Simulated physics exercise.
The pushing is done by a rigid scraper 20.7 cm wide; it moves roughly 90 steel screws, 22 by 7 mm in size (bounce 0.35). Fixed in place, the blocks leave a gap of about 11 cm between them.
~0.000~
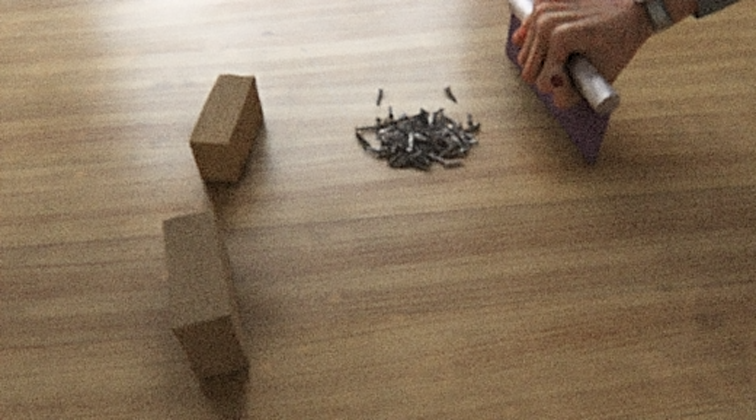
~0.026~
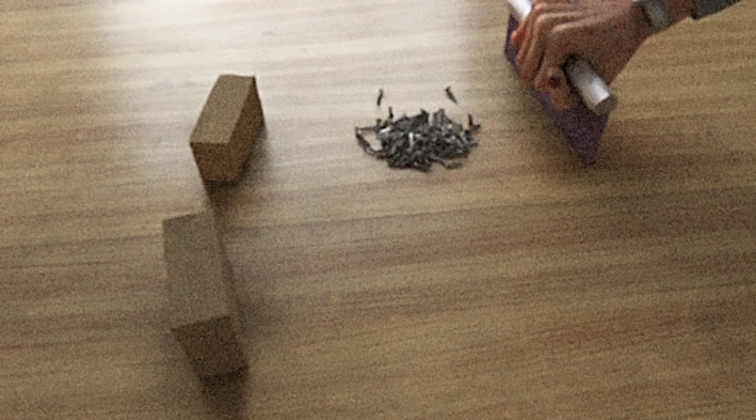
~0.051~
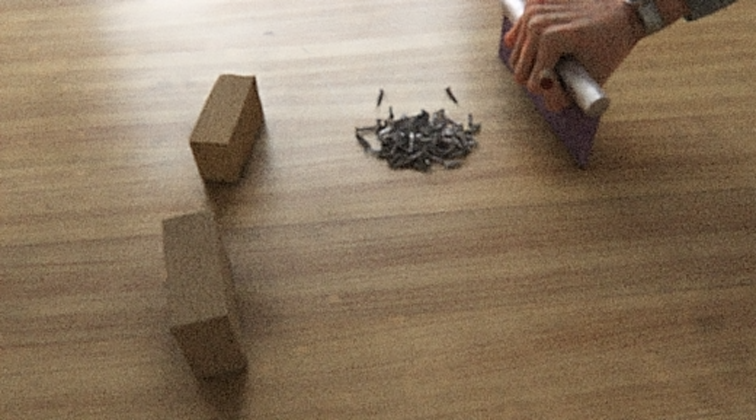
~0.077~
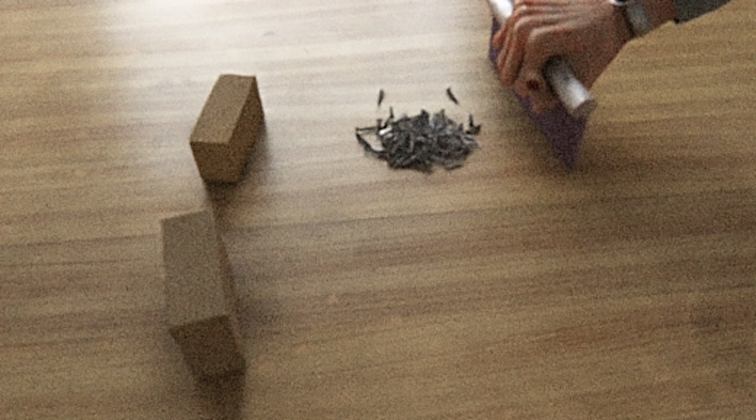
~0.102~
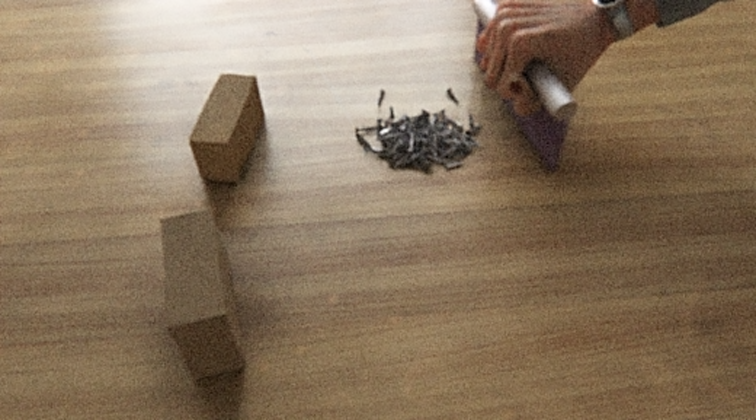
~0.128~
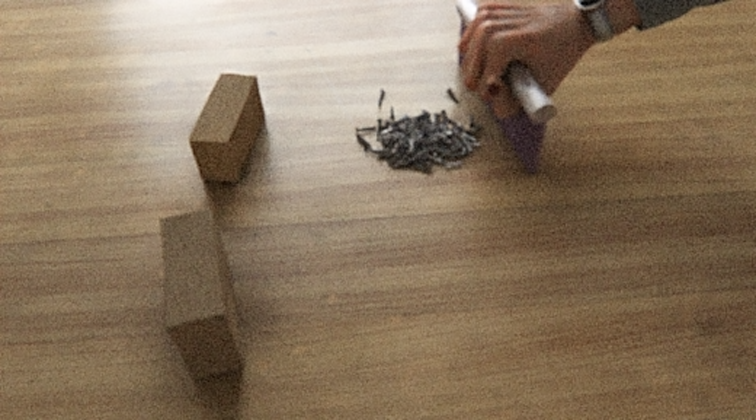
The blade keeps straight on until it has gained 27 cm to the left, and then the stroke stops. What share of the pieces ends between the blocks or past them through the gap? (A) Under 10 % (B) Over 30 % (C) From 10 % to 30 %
A.
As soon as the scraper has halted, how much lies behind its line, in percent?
Roughly 0 %.
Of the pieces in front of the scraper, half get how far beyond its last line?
Some 5 cm from the line.
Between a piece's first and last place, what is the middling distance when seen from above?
Level distance: Near 16 cm.
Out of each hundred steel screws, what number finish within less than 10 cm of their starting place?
I'd put it at close to 0 percent.
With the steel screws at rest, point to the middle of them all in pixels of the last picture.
Somewhere close to (269, 162).
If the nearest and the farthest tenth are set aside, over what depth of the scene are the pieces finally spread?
Close to 10 cm front to back.
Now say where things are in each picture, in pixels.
The first frame shows scraper from (604, 122) to (514, 15); moved 0.0 cm; pieces shifted so far, 0; middle of the spill at (420, 136); block at (194, 265); block at (223, 107).
The second frame shows scraper from (601, 123) to (513, 16); moved 0.3 cm; pieces shifted so far, 0; middle of the spill at (420, 136).
The third frame shows scraper from (594, 125) to (507, 17); moved 1.1 cm; pieces shifted so far, 0; middle of the spill at (420, 136).
The fourth frame shows scraper from (580, 127) to (496, 19); moved 2.4 cm; pieces shifted so far, 0; middle of the spill at (420, 136).
The fifth frame shows scraper from (562, 129) to (481, 20); moved 4.2 cm; pieces shifted so far, 0; middle of the spill at (421, 137).
The sixth frame shows scraper from (540, 132) to (464, 22); moved 6.4 cm; pieces shifted so far, 0; middle of the spill at (421, 137); block at (190, 263); block at (224, 106). Its speed is about 0.82 m/s, heading 3 degrees towards the viewer.
After 0.30 s, scraper 20 cm from its start, spill 10 cm wide; held up before the blocks 100 %.
Then, at 0.48 s, scraper 27 cm from its start, spill 13 cm wide; round the far block 5 %, held up before the blocks 95 %.
After 0.63 s, scraper 27 cm from its start, spill 13 cm wide; held up before the blocks 95 %.
At rest (1.4 s), in or through the gap 0 %, round the near block 0 %, round the far block 0 %, held up before the blocks 95 %.
